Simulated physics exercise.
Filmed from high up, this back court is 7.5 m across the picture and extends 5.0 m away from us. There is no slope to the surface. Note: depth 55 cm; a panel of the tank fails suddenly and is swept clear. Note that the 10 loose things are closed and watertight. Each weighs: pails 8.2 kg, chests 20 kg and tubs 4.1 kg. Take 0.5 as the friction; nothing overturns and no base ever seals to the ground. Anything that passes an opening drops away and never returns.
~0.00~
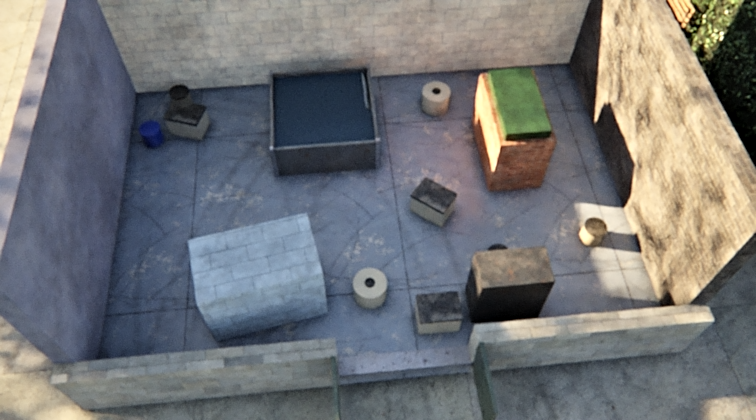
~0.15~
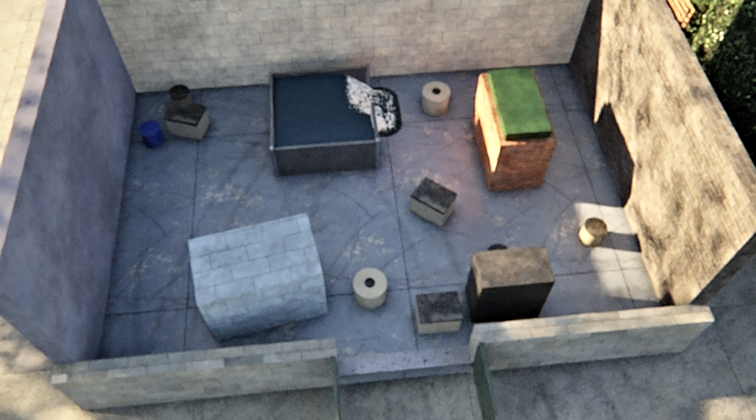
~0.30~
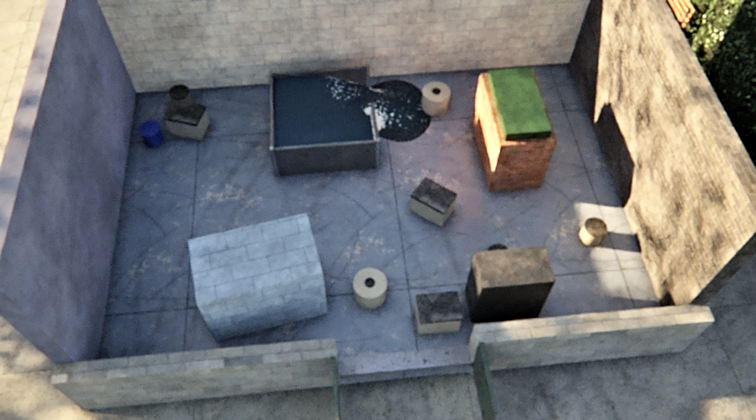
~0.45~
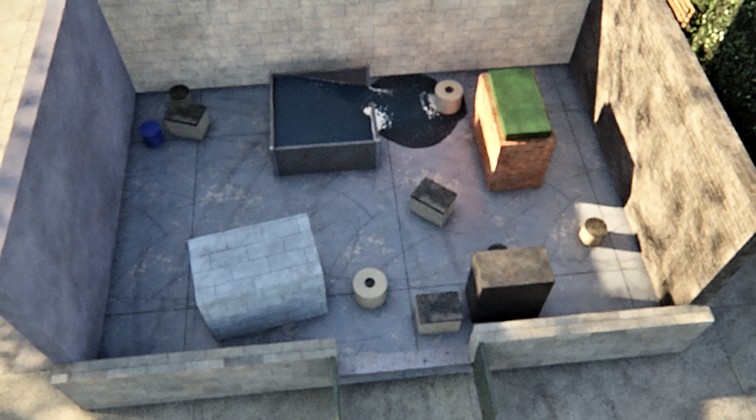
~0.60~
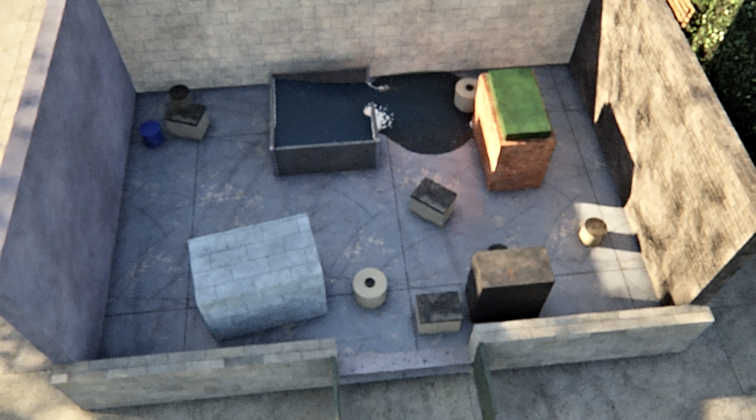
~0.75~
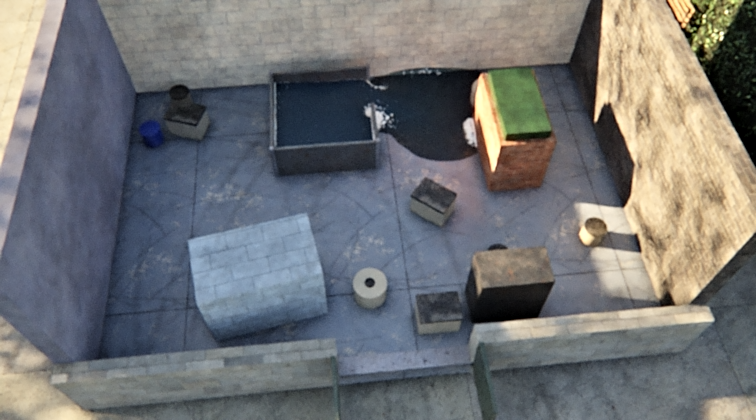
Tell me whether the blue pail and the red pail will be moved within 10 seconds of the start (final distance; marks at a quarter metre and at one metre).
First the blue pail: It stays about where it started; then the red pail: It winds up far off.
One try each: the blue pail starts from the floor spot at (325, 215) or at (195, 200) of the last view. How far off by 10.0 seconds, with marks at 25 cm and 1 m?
I'd say it does not really move on the first try and it does not really move on the second.
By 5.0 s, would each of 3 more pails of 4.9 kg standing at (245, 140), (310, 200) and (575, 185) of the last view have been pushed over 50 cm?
Order as asked - not as far, not as far, farther.
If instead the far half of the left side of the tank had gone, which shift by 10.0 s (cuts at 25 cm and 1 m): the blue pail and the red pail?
Outcome - blue pail: Long-distance displacement, red pail: No real movement.
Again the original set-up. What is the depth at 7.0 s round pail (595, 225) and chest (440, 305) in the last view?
Around 10 cm and 3 cm.
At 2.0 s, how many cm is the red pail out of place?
Displacement by then near 120 cm.
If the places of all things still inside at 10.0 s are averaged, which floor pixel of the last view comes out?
Near (382, 229).
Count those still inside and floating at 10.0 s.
The count is 2.
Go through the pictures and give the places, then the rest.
The blue pail at (150, 128) rests on the ground; the red pail is out of sight; water covers 2.2 m2; 0 of 10 have shifted, in the first frame.
The blue pail at (150, 128) rests on the ground; the red pail is out of sight; 2.7 m2 under water; 0 of 10 have shifted, in the second frame.
The blue pail at (150, 128), on the bottom; the red pail is out of sight; water covers 3.3 m2; 0 of 10 have shifted, in the third frame.
The blue pail at (150, 128), on the bottom; the red pail is out of sight; 3.9 m2 under water; 1 of 10 have shifted, in the fourth frame.
The blue pail at (150, 128) rests on the ground; the red pail is out of sight; 4.8 m2 under water; 1 of 10 have shifted, in the fifth frame.
The blue pail at (150, 128), on the bottom; the red pail is out of sight; water covers 5.4 m2; 1 of 10 have shifted, in the sixth frame.
After 2.0 s the blue pail is near (150, 128), 0.0 m from its start, aground; the red pail is near (572, 66), 1.2 m from its start, afloat; 0 of 10 are out; 2 afloat.
After 4.5 s the blue pail is near (150, 128), 0.0 m from its start, aground; the red pail is near (593, 128), 1.8 m from its start, afloat; 0 of 10 are out; 2 afloat.
After 7.0 s the blue pail is near (150, 128), 0.0 m from its start, aground; the red pail is near (612, 213), 3.0 m from its start, aground; 0 of 10 are out; 2 afloat.
After 10.0 s the blue pail is near (150, 128), 0.0 m from its start, aground; the red pail is near (563, 231), 3.0 m from its start, aground; 0 of 10 are out; 2 afloat.
